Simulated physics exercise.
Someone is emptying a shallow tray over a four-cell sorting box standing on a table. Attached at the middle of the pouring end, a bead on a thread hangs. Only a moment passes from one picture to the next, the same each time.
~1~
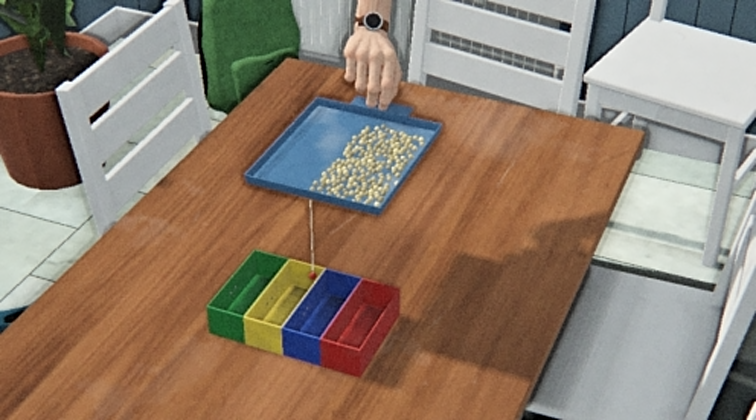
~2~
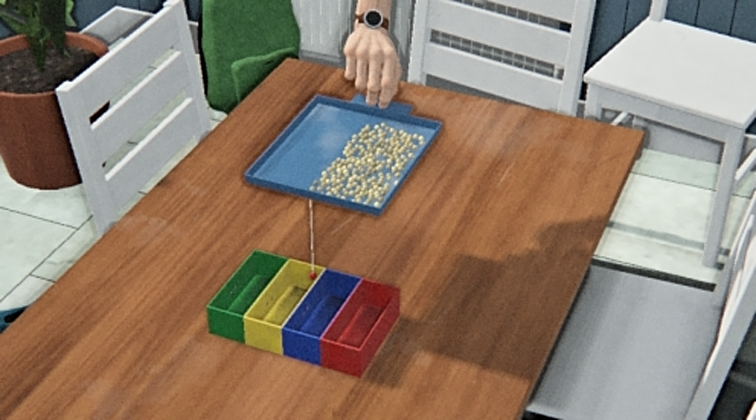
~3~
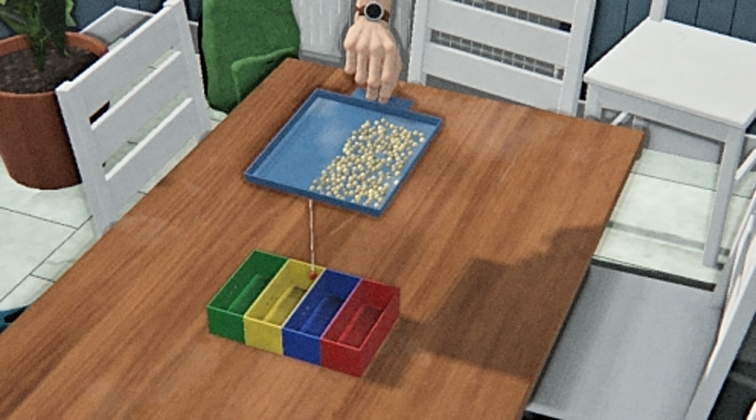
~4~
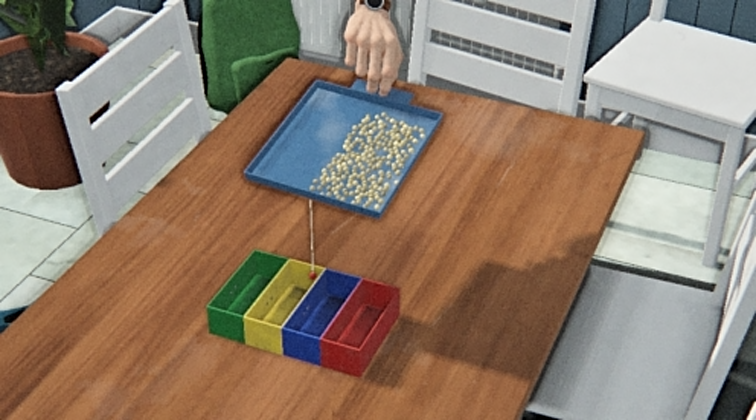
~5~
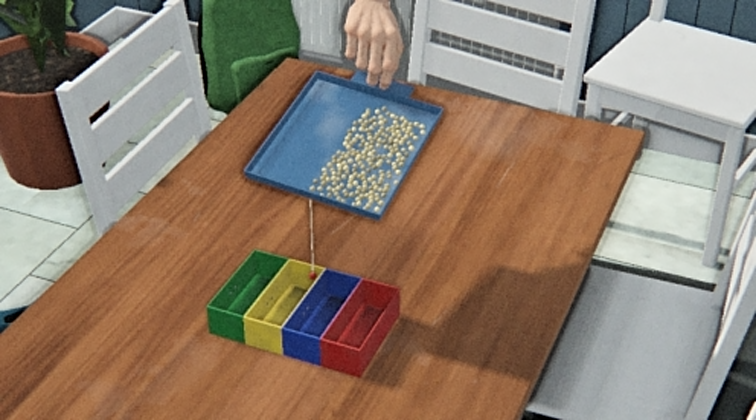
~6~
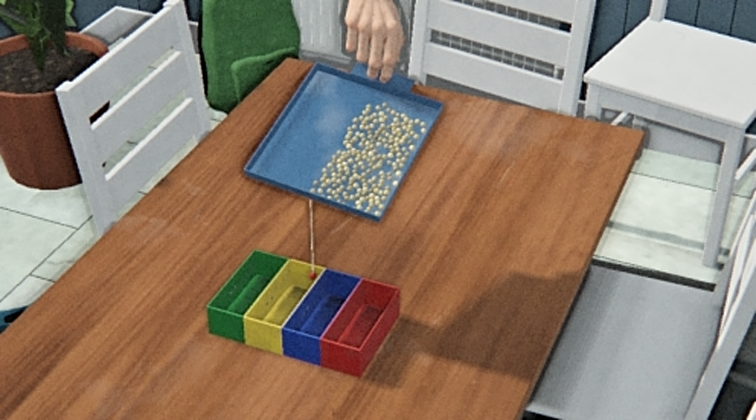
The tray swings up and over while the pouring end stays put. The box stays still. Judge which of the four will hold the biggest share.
I would say the red cell.
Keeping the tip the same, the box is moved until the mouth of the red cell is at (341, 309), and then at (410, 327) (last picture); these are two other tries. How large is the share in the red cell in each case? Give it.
That makes 50 per cent, followed by 0 per cent.
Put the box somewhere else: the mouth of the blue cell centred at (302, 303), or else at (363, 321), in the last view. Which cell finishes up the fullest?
Try 1 - the red one; try 2 - blue.
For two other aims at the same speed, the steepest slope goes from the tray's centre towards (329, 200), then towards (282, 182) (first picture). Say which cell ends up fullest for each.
The first time it's the red cell, the second time it's the cell in green.
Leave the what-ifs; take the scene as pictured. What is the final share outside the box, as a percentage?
0 %.
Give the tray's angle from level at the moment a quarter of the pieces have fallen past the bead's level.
Angle: Approx. 95 degrees.
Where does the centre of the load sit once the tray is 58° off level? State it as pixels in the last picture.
I'd put the middle of the pieces at roughly (369, 185).
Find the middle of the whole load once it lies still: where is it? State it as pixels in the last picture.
Centre at rest, last view: Approx. (363, 334).
Soon, tray tipped steeply; nearly all on the tray; a stray few in the red cell; a stray few falling or outside the box.
A while on, tray tipped right over; about half on the tray; a small part in the red cell; a stray few in the blue cell; about a third falling or outside the box.
Towards the end, tray tipped past a quarter turn; nearly all in the red cell; a small part in the blue cell; a stray few in the yellow cell; a stray few in the green cell; a small part falling or outside the box.
Finally, tray tipped past a quarter turn; nearly all in the red cell; a small part in the blue cell; a stray few in the yellow cell; a stray few in the green cell; a small part outside the box.
